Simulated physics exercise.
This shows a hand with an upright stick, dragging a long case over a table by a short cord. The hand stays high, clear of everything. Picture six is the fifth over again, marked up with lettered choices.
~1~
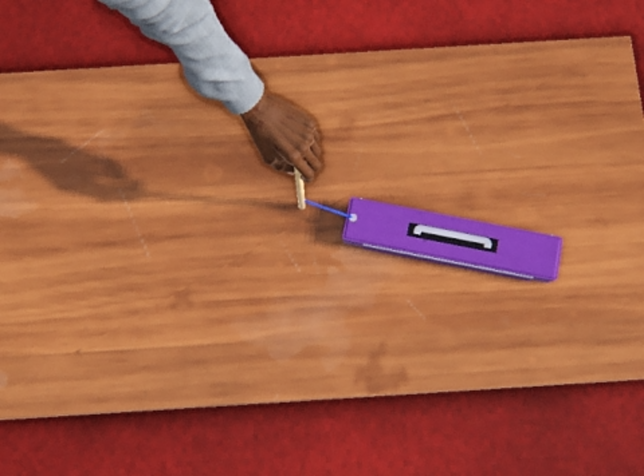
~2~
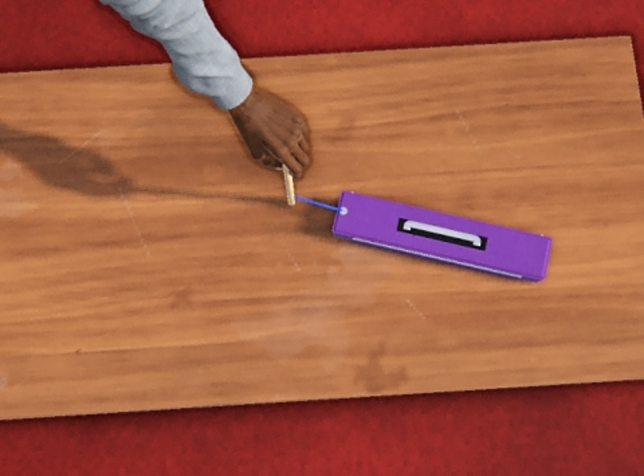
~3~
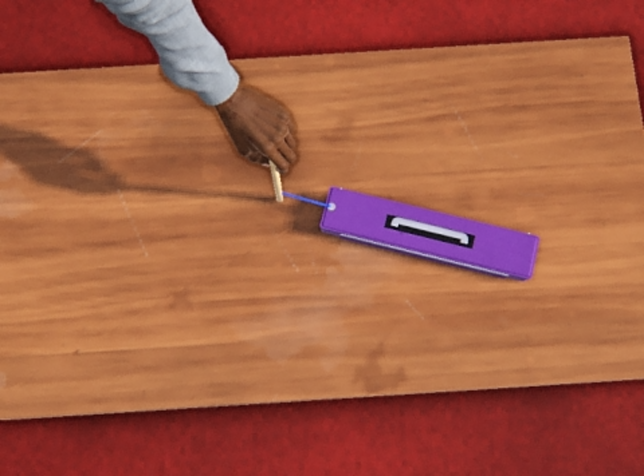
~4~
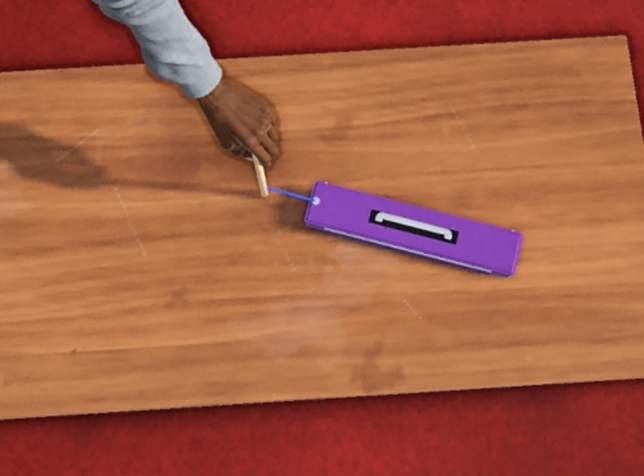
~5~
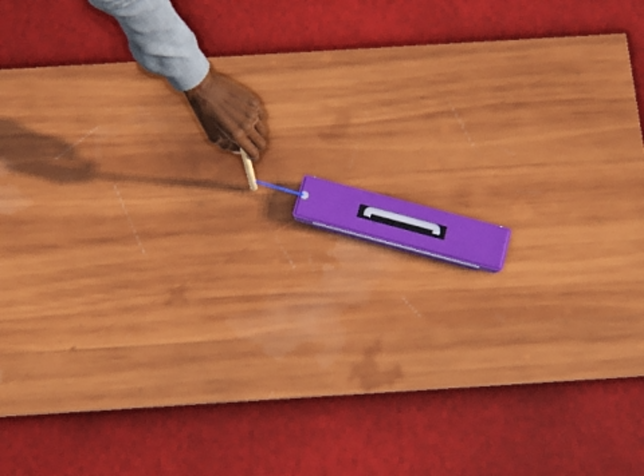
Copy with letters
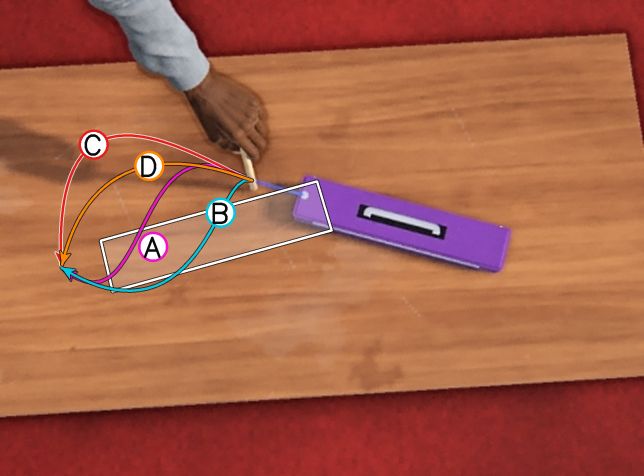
A long purple case slides slowly leftward and slightly up across a wooden table as a hand in a light sleeve, gripping a small upright stick, pulls it along by a short blue cord.
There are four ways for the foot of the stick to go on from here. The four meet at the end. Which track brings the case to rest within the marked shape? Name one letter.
Path A puts it in the outline.
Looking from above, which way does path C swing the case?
On that path, anticlockwise.
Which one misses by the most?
Path C.
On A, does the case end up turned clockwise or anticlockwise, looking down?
It turns anticlockwise.
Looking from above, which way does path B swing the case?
On that path, anticlockwise.
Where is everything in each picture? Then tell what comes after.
In the first frame, purple case (453, 238).
In the second frame, purple case (442, 234).
In the third frame, purple case (429, 231).
In the fourth frame, purple case (413, 227).
In the fifth frame, purple case (402, 222).
On the marked copy, A from (252, 181) via (149, 215) to (64, 269); B from (252, 181) via (178, 273) to (61, 268); C from (252, 181) via (117, 136) to (61, 265); D from (252, 181) via (133, 170) to (62, 265); the outline at (216, 236).
Taking A. A third of the way, foot of the stick (171, 182), middle of the case (324, 203).
Two thirds of the way, foot of the stick (126, 259), middle of the case (277, 214).
When it is over, foot of the stick (62, 268), middle of the case (217, 235); it lies in the outline.
As for the rest, B leaves its middle at (220, 257); C leaves its middle at (198, 192); D leaves its middle at (208, 208).
